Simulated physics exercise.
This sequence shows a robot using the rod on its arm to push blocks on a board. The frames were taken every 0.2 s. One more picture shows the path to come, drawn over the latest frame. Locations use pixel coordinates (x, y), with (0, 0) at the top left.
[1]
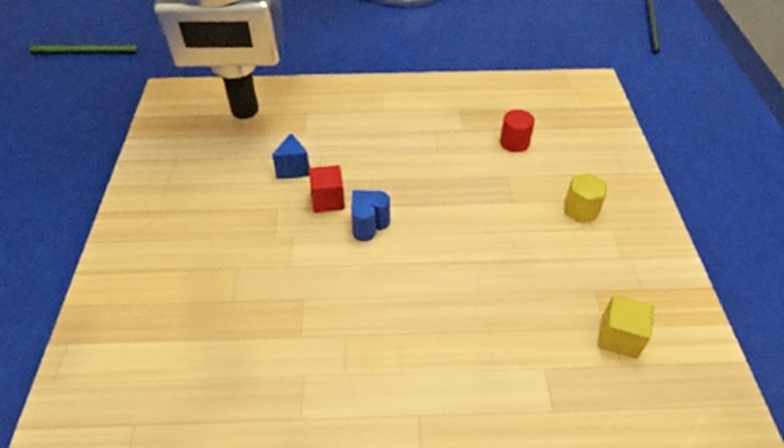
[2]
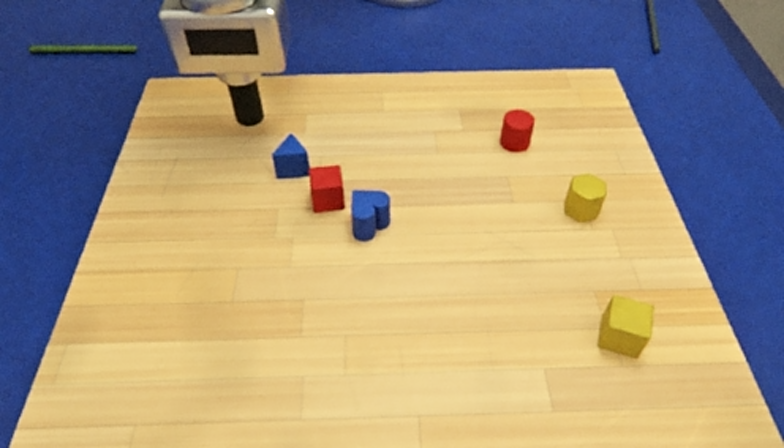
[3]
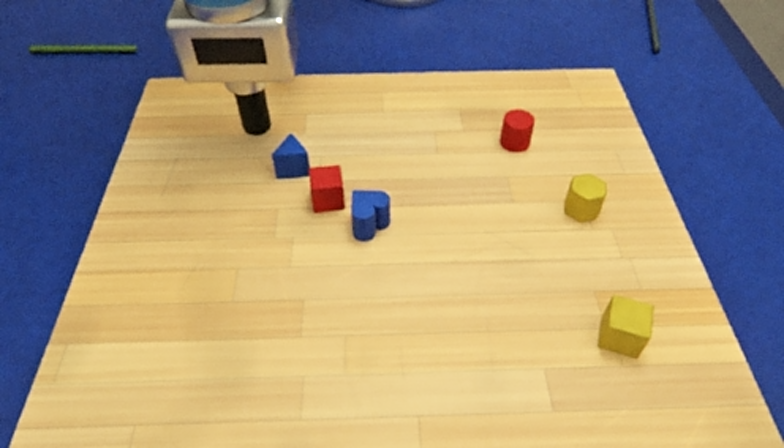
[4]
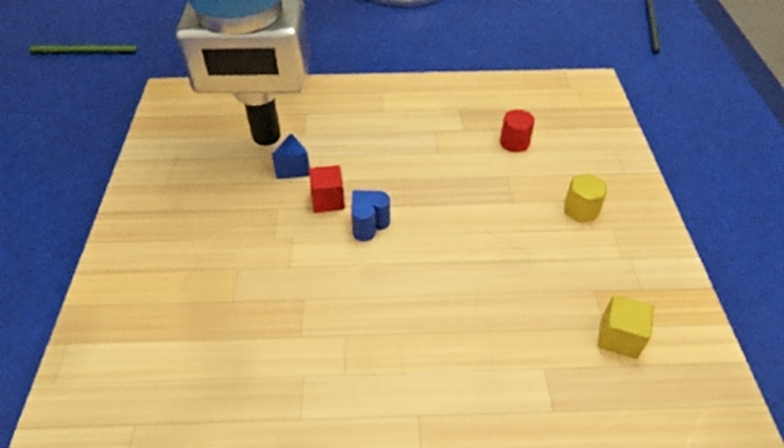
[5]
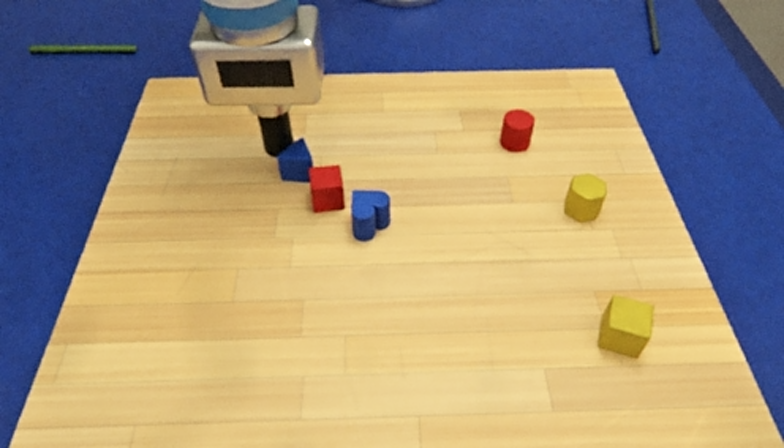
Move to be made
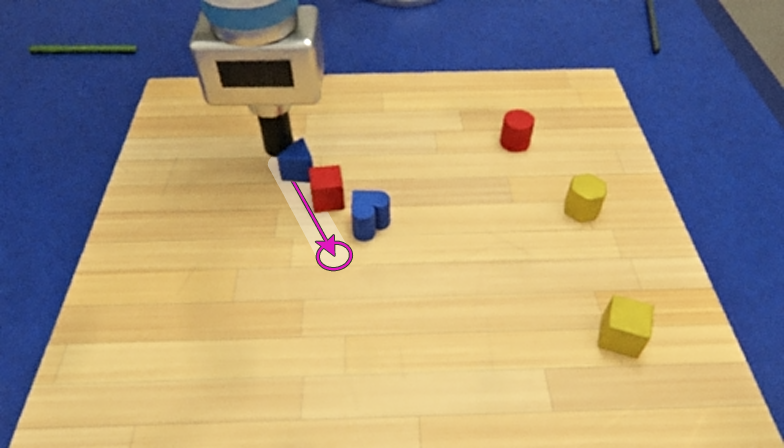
In this clip, a robot arm's dark rod moves down and to the right over a wooden board holding red, blue and yellow blocks, then nudges the blue triangular block slightly right while the other blocks stay still.
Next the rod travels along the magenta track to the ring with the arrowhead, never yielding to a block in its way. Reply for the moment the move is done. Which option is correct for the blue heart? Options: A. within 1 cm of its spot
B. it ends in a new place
Choice B: It ends in a new place.
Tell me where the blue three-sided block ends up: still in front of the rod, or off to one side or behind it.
My answer is that the blue three-sided block has slipped off.
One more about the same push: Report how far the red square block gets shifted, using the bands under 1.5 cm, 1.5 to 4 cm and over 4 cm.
The red square block moves over 4 cm.
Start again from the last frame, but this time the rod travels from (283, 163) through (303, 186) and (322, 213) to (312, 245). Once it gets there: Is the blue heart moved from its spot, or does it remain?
Moved away.
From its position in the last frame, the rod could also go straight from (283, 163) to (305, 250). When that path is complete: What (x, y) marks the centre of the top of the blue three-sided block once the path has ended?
Its top centre is at about (315, 164).
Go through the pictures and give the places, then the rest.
In the first frame, rod tip at (246, 112); block tops, blue three-sided block at (290, 146); red square block at (326, 176); blue heart at (368, 201).
In the second frame, rod at (251, 119); blocks unchanged.
In the third frame, rod at (258, 128); blocks unchanged.
In the fourth frame, rod at (267, 138); blocks unchanged.
In the fifth frame, rod at (280, 149); blue three-sided block at (297, 150); red square block at (326, 176); blue heart at (368, 201).
Path on the board, straight from (283, 163) to (334, 256).
What follows on the original path. One third of the way, rod at (296, 178); blue three-sided block at (323, 164), turned 30° anticlockwise; red square block at (330, 183), turned 15° anticlockwise.
Two thirds of the way, rod at (314, 210); blue three-sided block at (329, 166), turned 50° anticlockwise; red square block at (346, 197), turned 80° anticlockwise; blue heart at (379, 203).
At the end, rod at (333, 242); blue three-sided block at (329, 166), turned 50° anticlockwise; red square block at (356, 208), turned 105° anticlockwise; blue heart at (391, 204), turned 20° anticlockwise.
